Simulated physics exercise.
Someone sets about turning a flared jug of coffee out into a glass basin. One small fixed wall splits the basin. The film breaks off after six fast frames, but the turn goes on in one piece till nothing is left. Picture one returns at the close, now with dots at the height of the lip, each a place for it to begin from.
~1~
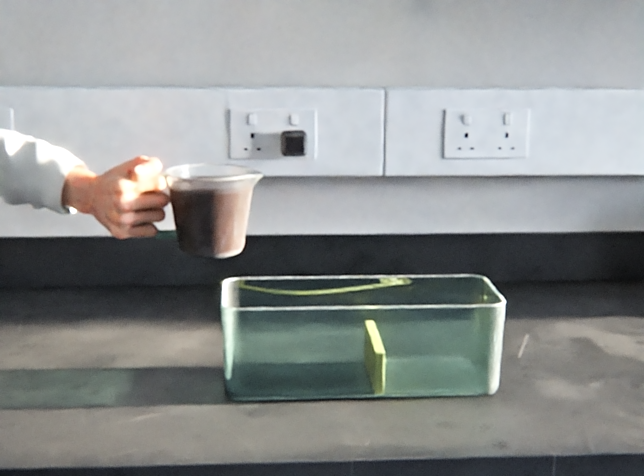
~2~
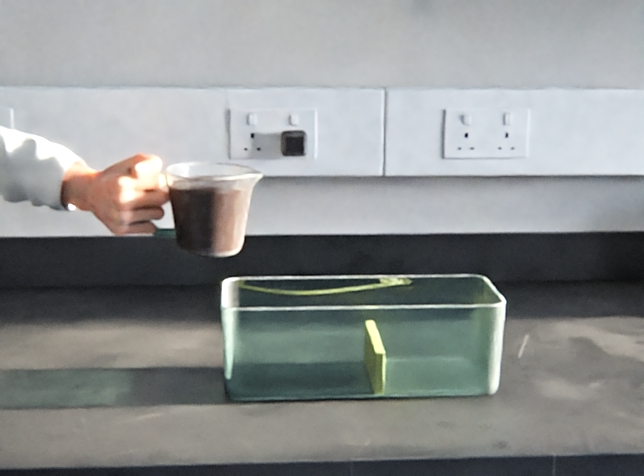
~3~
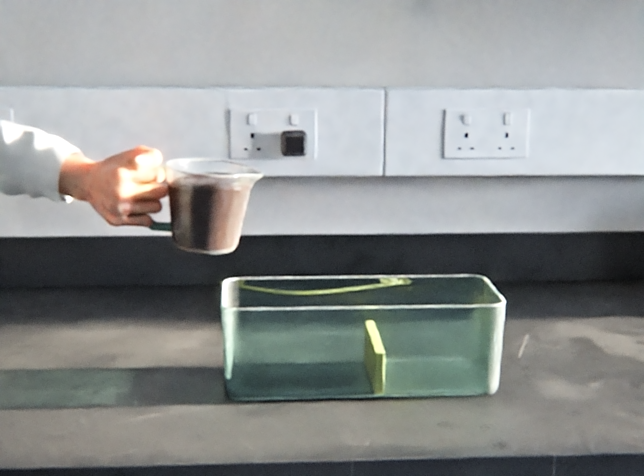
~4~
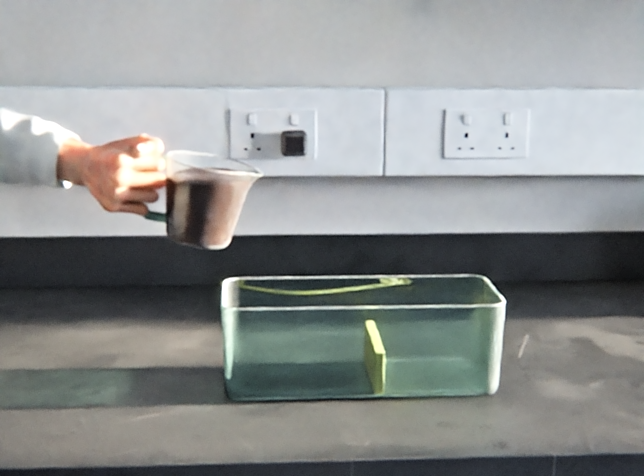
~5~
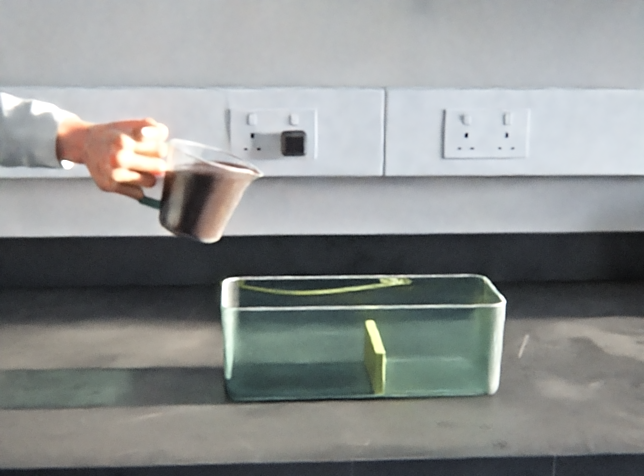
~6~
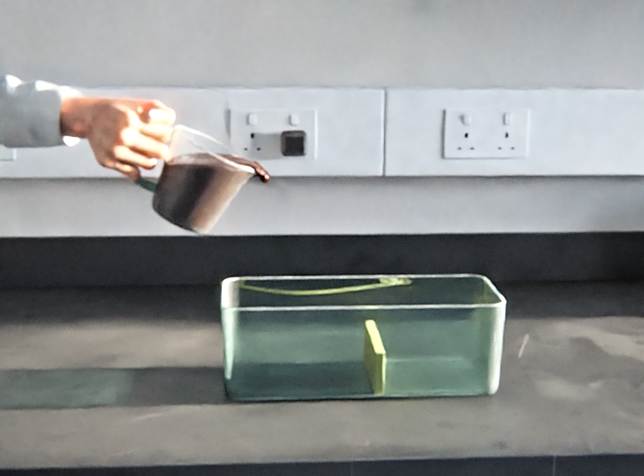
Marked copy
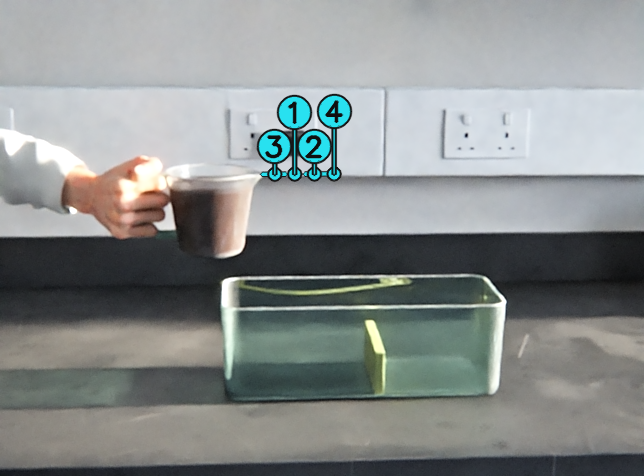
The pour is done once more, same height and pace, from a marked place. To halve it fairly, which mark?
Go for 1.
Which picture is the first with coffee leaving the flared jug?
In picture 6.
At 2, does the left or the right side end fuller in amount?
More ends on the right.
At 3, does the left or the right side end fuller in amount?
The left one.
On the marked copy, 1 at (294, 174); 2 at (314, 174); 3 at (274, 174); 4 at (334, 173).
With 1, about 55 % ends left of the wall and 43 % right of it.
With 2, about 11 % ends left of the wall and 87 % right of it.
With 3, about 93 % ends left of the wall and 3 % right of it; 4 % is lost outside.
With 4, about 4 % ends left of the wall and 94 % right of it.
